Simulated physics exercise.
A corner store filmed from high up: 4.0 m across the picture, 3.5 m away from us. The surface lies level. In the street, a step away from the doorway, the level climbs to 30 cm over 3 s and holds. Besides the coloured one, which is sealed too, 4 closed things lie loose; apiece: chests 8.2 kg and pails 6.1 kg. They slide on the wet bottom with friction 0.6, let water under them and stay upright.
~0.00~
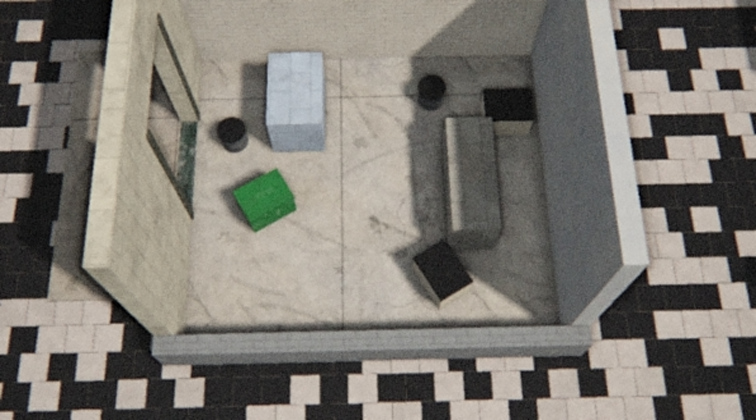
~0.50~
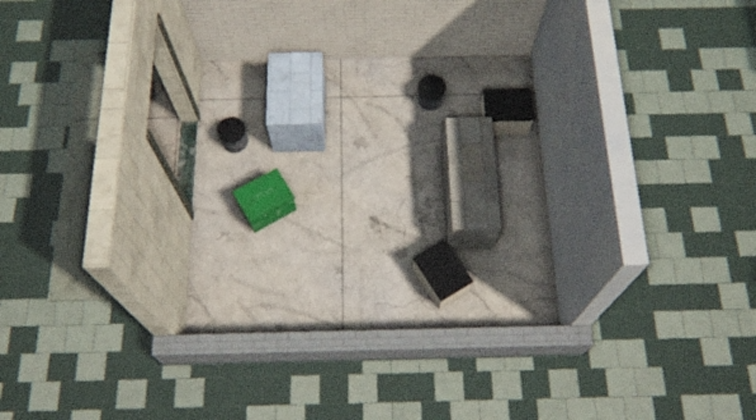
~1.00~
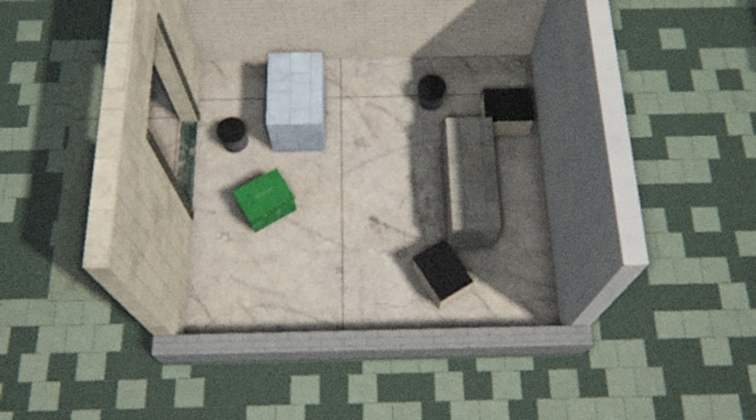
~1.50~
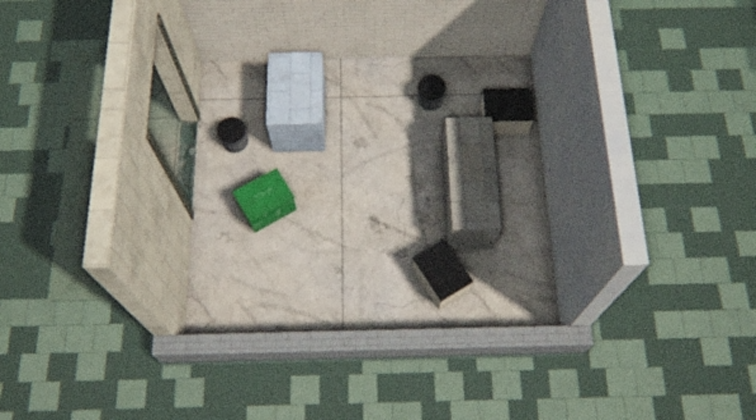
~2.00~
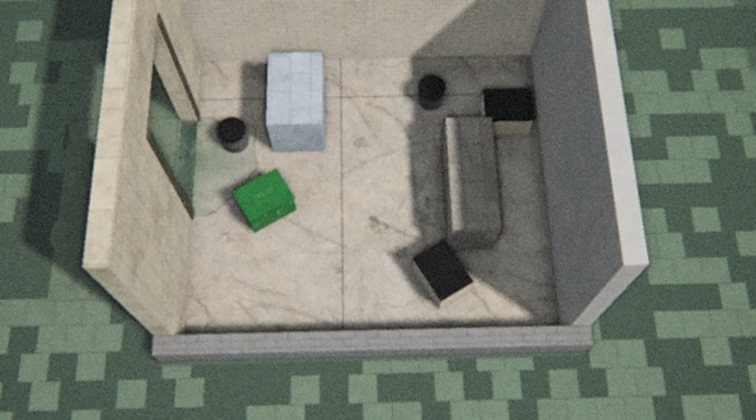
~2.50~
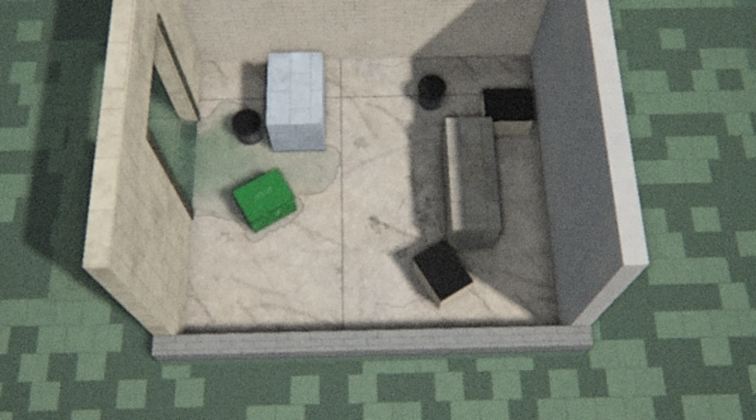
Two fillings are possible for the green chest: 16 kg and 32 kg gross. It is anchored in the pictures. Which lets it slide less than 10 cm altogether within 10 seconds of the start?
I expect that neither load is enough.
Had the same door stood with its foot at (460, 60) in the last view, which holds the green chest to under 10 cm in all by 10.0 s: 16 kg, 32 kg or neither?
In that case neither load is enough.
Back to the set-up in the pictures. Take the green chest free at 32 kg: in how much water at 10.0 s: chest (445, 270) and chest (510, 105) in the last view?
About 20 and 21 cm.
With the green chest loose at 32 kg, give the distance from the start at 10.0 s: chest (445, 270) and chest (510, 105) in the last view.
In that order: 80 cm, 40 cm.
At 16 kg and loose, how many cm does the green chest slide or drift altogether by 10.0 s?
About 350 cm.
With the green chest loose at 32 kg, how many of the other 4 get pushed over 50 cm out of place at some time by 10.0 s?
That makes 4.
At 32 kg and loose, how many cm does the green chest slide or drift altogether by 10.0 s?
Some 200 cm in all.
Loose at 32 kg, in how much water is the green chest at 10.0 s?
About 13 cm.
After 3.5 s the green chest would be 63 cm from its start with 16 kg and 19 cm from its start with 32 kg; 7 cm of water round it then.
After 4.5 s the green chest would be 118 cm from its start with 16 kg and 68 cm from its start with 32 kg; 6 cm of water round it then.
After 7.0 s the green chest would be 135 cm from its start with 16 kg and 118 cm from its start with 32 kg; 12 cm of water round it then.
After 10.0 s the green chest would be 48 cm from its start with 16 kg and 124 cm from its start with 32 kg; 13 cm of water round it then.
